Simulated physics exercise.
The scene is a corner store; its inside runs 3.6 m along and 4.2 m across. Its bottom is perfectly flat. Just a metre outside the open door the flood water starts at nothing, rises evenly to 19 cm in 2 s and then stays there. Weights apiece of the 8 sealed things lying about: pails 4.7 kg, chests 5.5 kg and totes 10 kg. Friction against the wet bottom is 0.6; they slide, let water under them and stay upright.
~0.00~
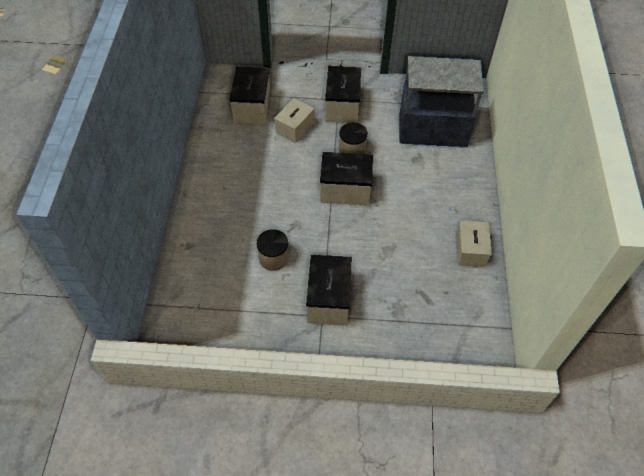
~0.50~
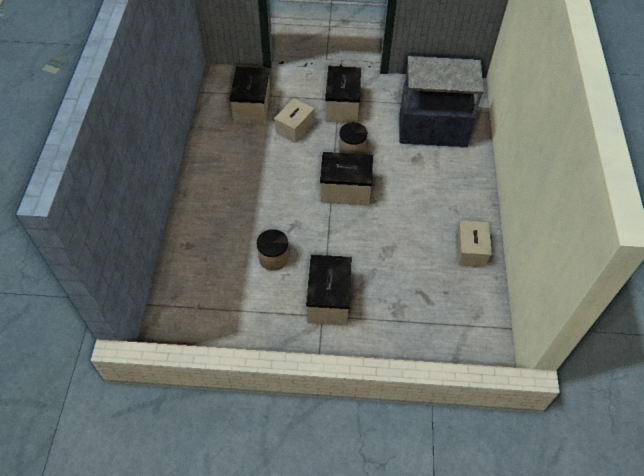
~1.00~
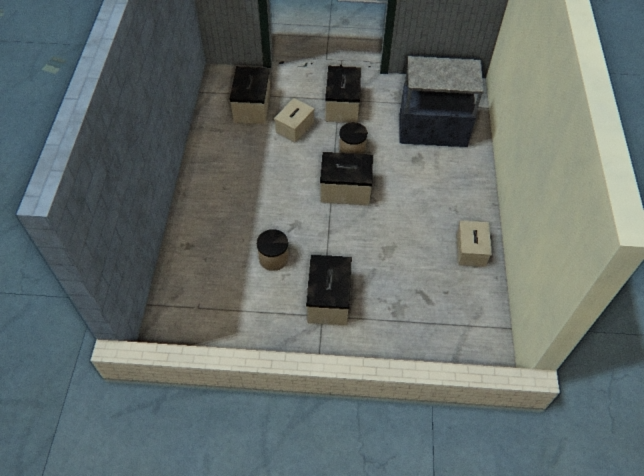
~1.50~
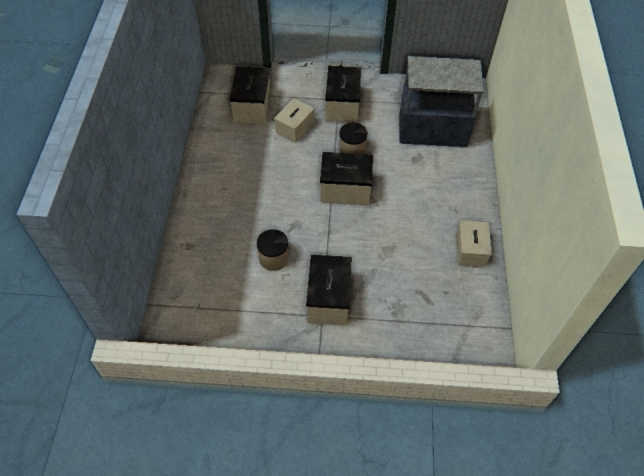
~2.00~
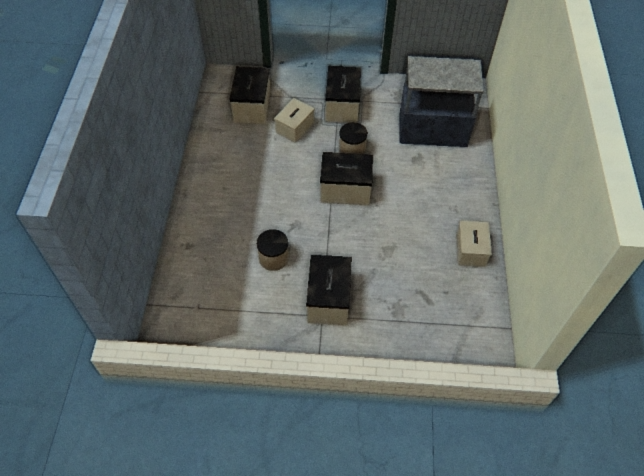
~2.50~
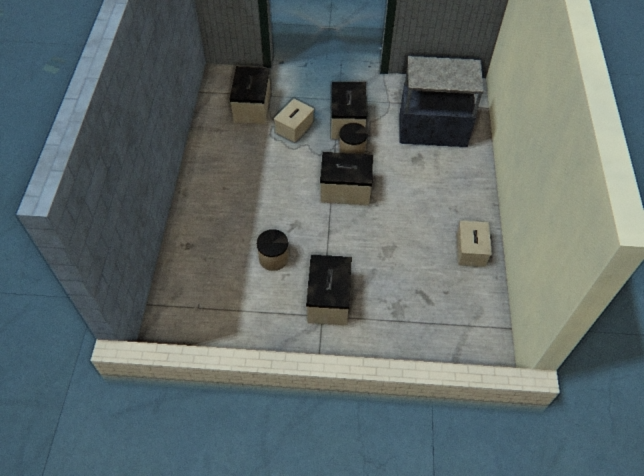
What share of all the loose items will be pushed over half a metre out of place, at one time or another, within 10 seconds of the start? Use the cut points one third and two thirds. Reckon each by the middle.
It falls at two thirds or above.
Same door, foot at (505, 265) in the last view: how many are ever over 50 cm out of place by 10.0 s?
In that case the number is 7.
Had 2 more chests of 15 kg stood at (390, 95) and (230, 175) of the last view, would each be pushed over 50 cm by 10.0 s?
In turn: Within the mark, beyond the mark.
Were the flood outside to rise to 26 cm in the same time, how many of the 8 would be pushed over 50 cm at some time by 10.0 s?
In that case the number is 7.
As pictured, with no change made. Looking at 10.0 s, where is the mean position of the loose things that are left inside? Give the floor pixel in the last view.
That lands at roughly (345, 223).
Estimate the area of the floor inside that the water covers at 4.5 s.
Somewhere about 10.5 m2, give or take.
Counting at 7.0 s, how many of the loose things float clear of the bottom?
It comes to 4 of them.
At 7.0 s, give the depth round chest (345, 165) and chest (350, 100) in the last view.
Roughly 7 and 4 cm.
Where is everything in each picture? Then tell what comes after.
In the first frame, a chest at (344, 82), on the bottom; a tote at (294, 113), on the bottom; 0.0 m2 under water; 0 of 8 have shifted.
In the second frame, a chest at (344, 82) rests on the ground; a tote at (294, 113) rests on the ground; water covers 0.0 m2; 0 of 8 have shifted.
In the third frame, a chest at (344, 82), on the bottom; a tote at (294, 113), on the bottom; 0.0 m2 under water; 0 of 8 have shifted.
In the fourth frame, a chest at (344, 82), on the bottom; a tote at (294, 113) rests on the ground; 0.0 m2 under water; 0 of 8 have shifted.
In the fifth frame, a chest at (344, 82), on the bottom; a tote at (294, 113) rests on the ground; water covers 0.6 m2; 0 of 8 have shifted.
In the sixth frame, a chest at (349, 98), on the bottom, 28 cm from its start; a tote at (294, 114), on the bottom; water covers 1.4 m2; 1 of 8 have shifted.
After 3.5 s 3 of 8 are over 50 cm from their spots; 1 afloat.
After 4.5 s 4 of 8 are over 50 cm from their spots; 1 afloat.
After 7.0 s 4 of 8 are over 50 cm from their spots; 4 afloat.
After 10.0 s 7 of 8 are over 50 cm from their spots, and 7 have been at some point; 7 afloat.
